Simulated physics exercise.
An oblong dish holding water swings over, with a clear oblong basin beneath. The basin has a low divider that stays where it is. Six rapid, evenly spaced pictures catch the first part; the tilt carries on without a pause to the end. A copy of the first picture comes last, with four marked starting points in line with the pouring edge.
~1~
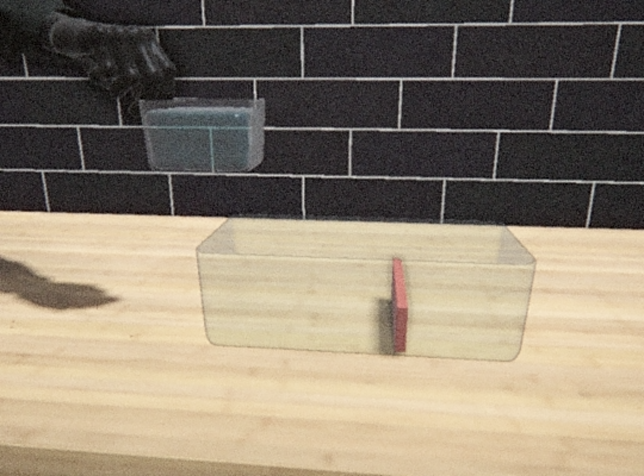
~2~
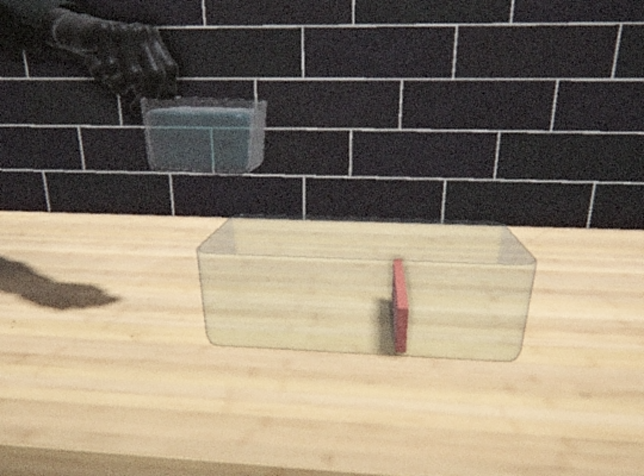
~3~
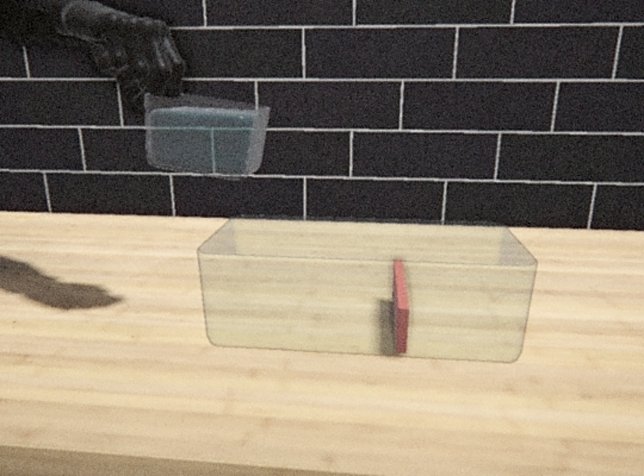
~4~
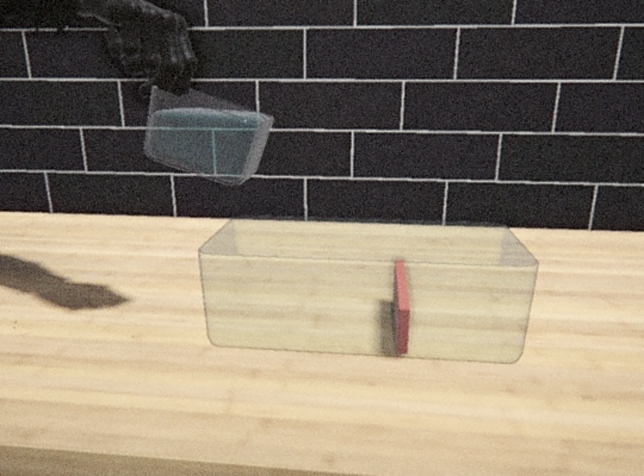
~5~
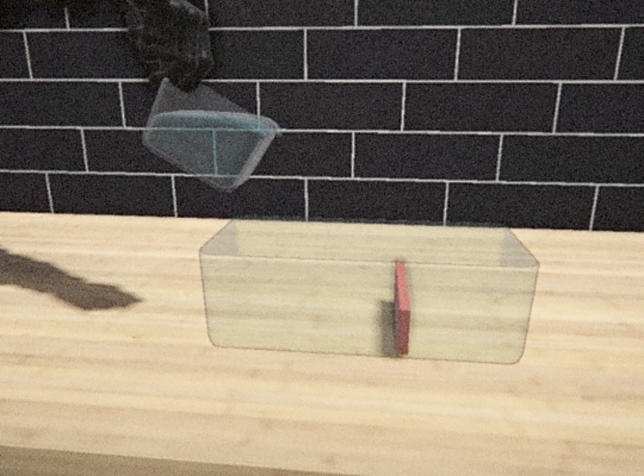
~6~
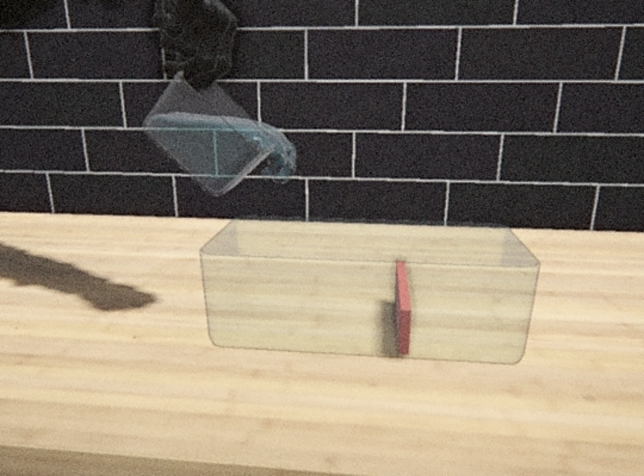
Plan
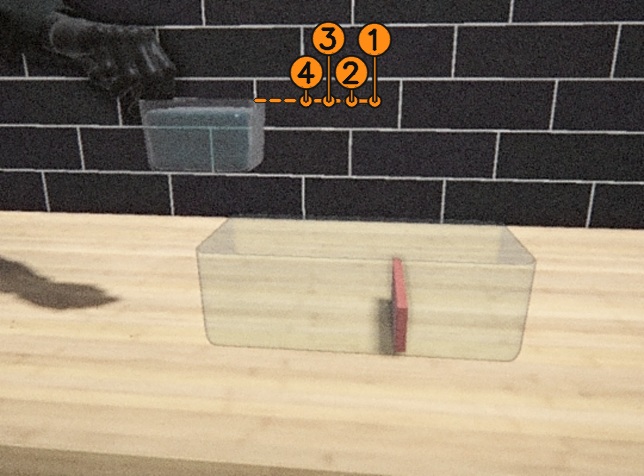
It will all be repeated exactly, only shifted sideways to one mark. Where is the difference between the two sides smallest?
Best: 2.
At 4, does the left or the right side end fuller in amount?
More ends on the left.
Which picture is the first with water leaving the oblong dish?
In picture 5.
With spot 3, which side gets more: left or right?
More ends on the left.
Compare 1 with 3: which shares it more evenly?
Here it is spot 1.
In orange, 1 at (374, 101); 2 at (351, 100); 3 at (328, 100); 4 at (306, 100).
Choosing 1, about 27 % ends left of the wall and 72 % right of it.
Choosing 2, about 50 % ends left of the wall and 49 % right of it.
Choosing 3, about 88 % ends left of the wall and 10 % right of it.
Choosing 4, about 95 % ends left of the wall and 4 % right of it.
